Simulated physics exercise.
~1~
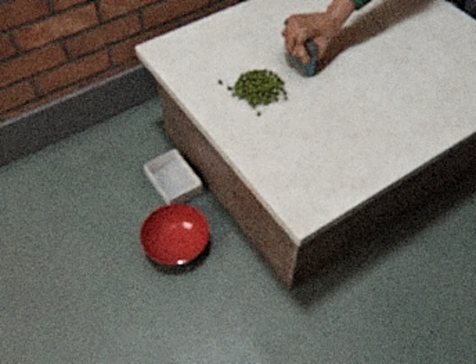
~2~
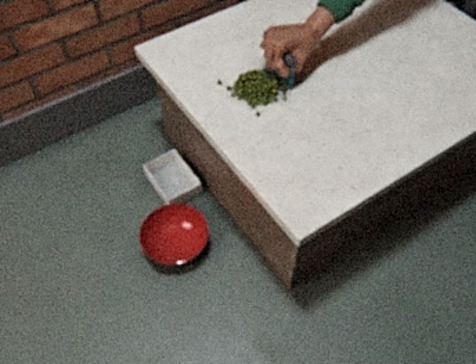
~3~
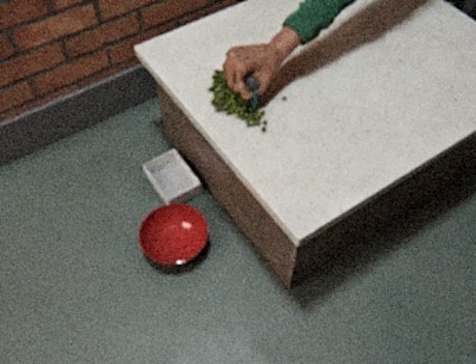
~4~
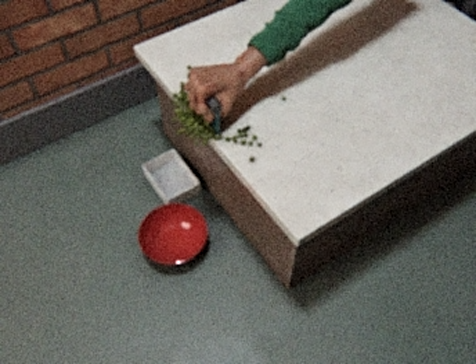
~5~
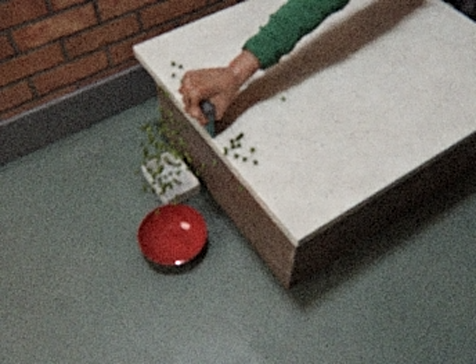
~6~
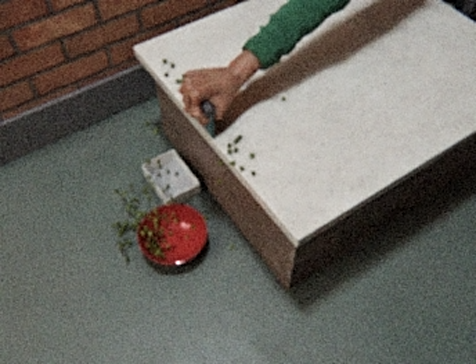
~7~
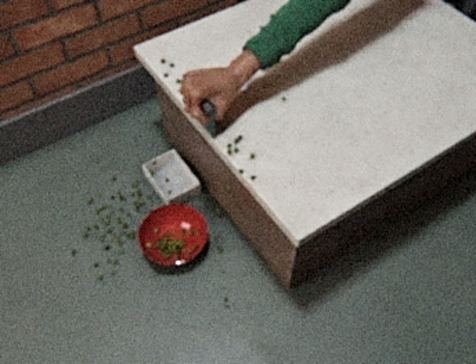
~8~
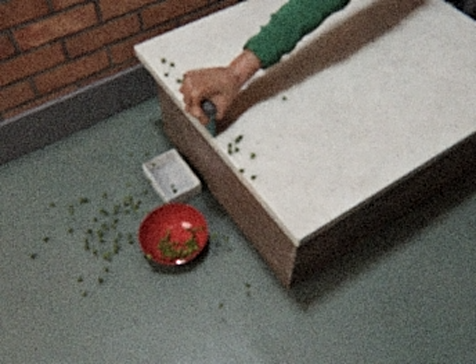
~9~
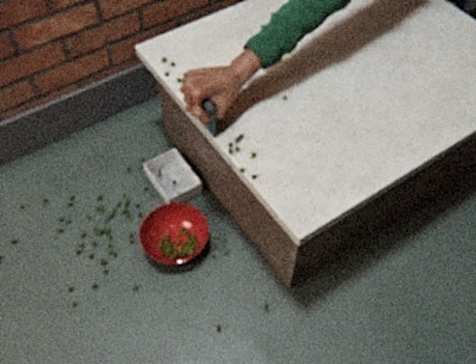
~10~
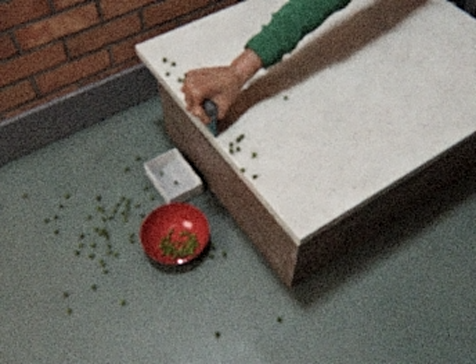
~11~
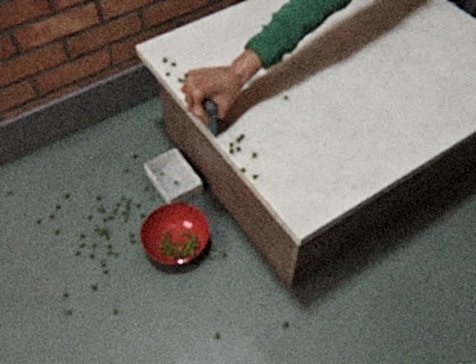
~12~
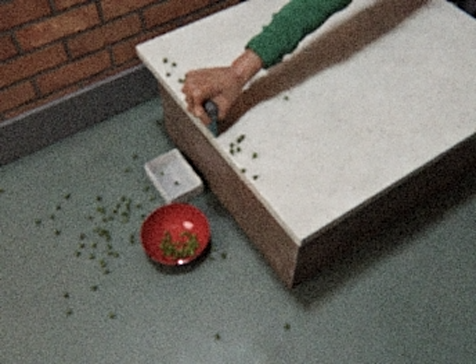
The video shows a green-sleeved hand using a scraper to push a pile of small green olives across a white tabletop and over its left edge, where many scatter across the floor, others land in a red bowl beside a white tin, and a few stay on top.
